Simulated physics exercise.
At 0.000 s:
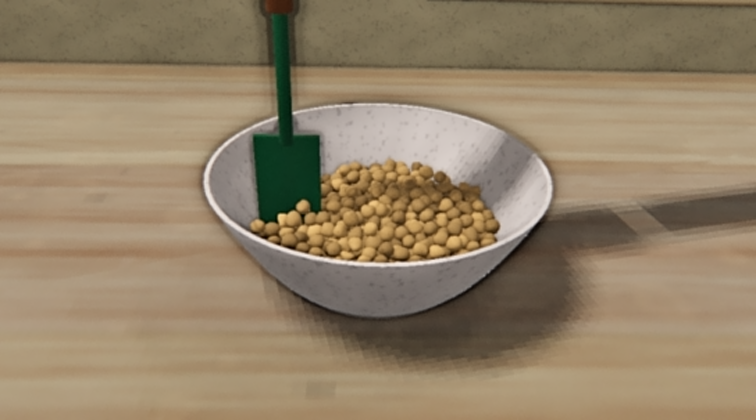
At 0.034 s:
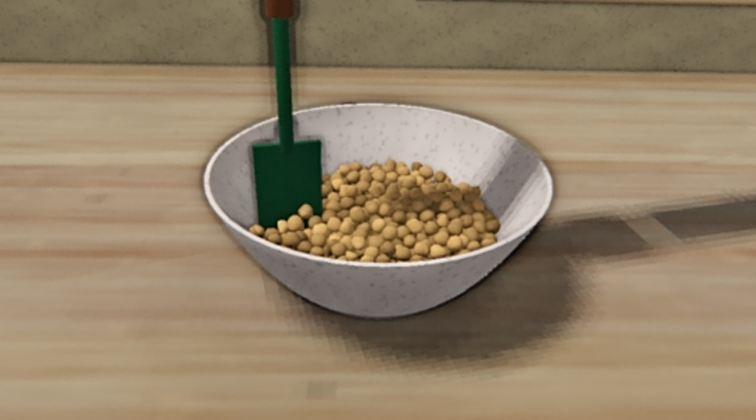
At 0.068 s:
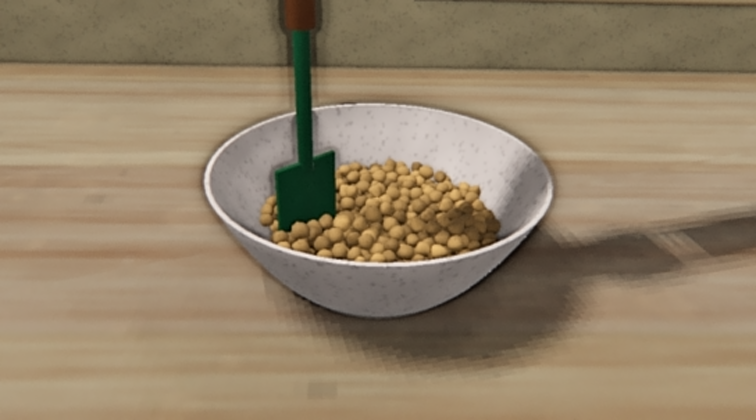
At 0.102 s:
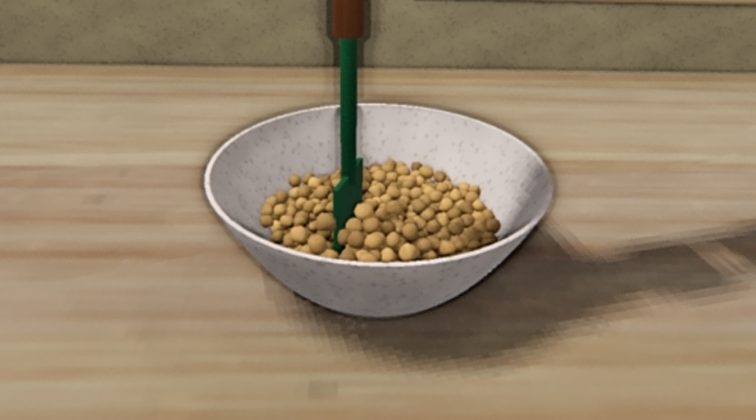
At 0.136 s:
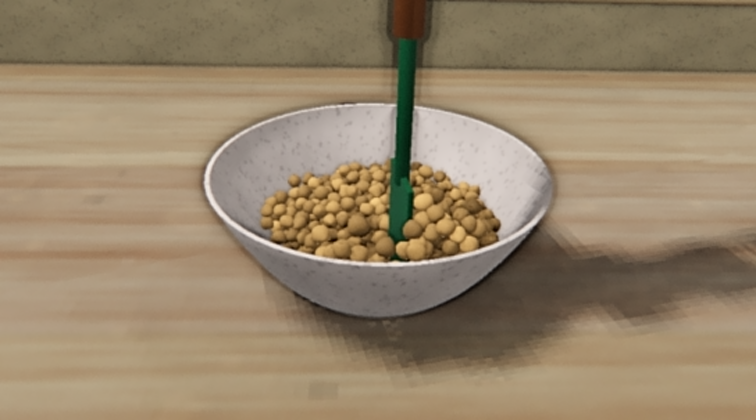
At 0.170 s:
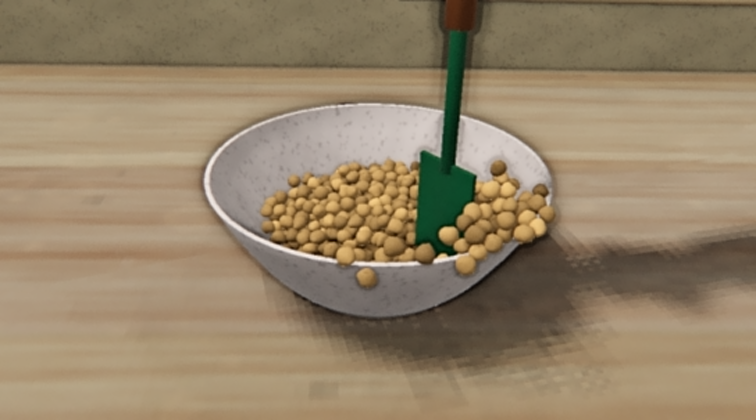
A green paddle with a brown handle stands upright at the left inside a speckled white bowl of tan chickpeas, seen from slightly above on a pale wooden surface before a beige wall. The paddle sweeps along the near side to the right, turning edge-on and then broad again as it ploughs through the chickpeas. They pile against the right rim, and a few pop over the front edge, while the camera stays still.
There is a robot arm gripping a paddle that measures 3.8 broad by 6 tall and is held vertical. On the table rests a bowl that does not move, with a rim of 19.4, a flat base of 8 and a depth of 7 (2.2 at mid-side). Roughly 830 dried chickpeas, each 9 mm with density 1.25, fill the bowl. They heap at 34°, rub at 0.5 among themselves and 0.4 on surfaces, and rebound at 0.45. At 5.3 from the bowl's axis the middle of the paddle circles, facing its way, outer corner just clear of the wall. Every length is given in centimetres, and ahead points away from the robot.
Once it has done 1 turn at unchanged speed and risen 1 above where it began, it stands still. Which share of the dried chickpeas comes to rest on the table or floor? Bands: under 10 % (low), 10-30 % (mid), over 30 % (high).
Mid.
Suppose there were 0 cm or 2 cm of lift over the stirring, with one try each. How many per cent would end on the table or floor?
First try about 20 per cent, second about 10 per cent.
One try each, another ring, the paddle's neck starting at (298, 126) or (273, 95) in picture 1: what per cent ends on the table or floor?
20 and 0 per cent.
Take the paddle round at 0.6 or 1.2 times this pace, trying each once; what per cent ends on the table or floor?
I'd expect near 5 per cent, then near 15 per cent.
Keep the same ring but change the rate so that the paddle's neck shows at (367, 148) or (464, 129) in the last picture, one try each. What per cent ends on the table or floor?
Some 5 and 15 per cent respectively.
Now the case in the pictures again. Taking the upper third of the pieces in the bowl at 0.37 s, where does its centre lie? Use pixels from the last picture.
Somewhere around (354, 185), I think.
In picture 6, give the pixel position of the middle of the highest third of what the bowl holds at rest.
(368, 217).
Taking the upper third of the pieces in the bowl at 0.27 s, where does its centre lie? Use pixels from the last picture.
Around (414, 182).
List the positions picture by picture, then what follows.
Paddle neck at (285, 111), 0° round; upper third of the load around (381, 218), from x 260 to 490, top at y 165; 828 in the bowl, in the first picture.
Paddle neck at (285, 118), 13° round; upper third of the load around (380, 218), from x 255 to 495, top at y 165, in the second picture.
Paddle neck at (305, 135), 41° round; upper third of the load around (377, 221), from x 265 to 495, top at y 165, in the third picture.
Paddle neck at (349, 146), 71° round; upper third of the load around (387, 221), from x 265 to 495, top at y 165, in the fourth picture.
Paddle neck at (403, 147), 100° round; upper third of the load around (416, 218), from x 265 to 495, top at y 165; 827 in the bowl, 1 in flight or on the tool, in the fifth picture.
Paddle neck at (450, 136), 130° round; upper third of the load around (435, 212), from x 265 to 545, top at y 165; 815 in the bowl, 13 in flight or on the tool, in the sixth picture.
After 0.27 s, 215° round, highest piece 11 above the table; 772 in the bowl, 8 on the table or floor, 48 in flight or on the tool.
After 0.37 s, 300° round, highest piece 10 above the table; 734 in the bowl, 51 on the table or floor, 43 in flight or on the tool.
After 0.62 s, 0° round, highest piece 5 above the table; 704 in the bowl, 123 on the table or floor, 1 in flight or on the tool.
After 1.32 s, 0° round, highest piece 5 above the table; 704 in the bowl, 124 on the table or floor.
At rest, 704 in the bowl, 124 on the table or floor. That is 15 % on the table or floor.
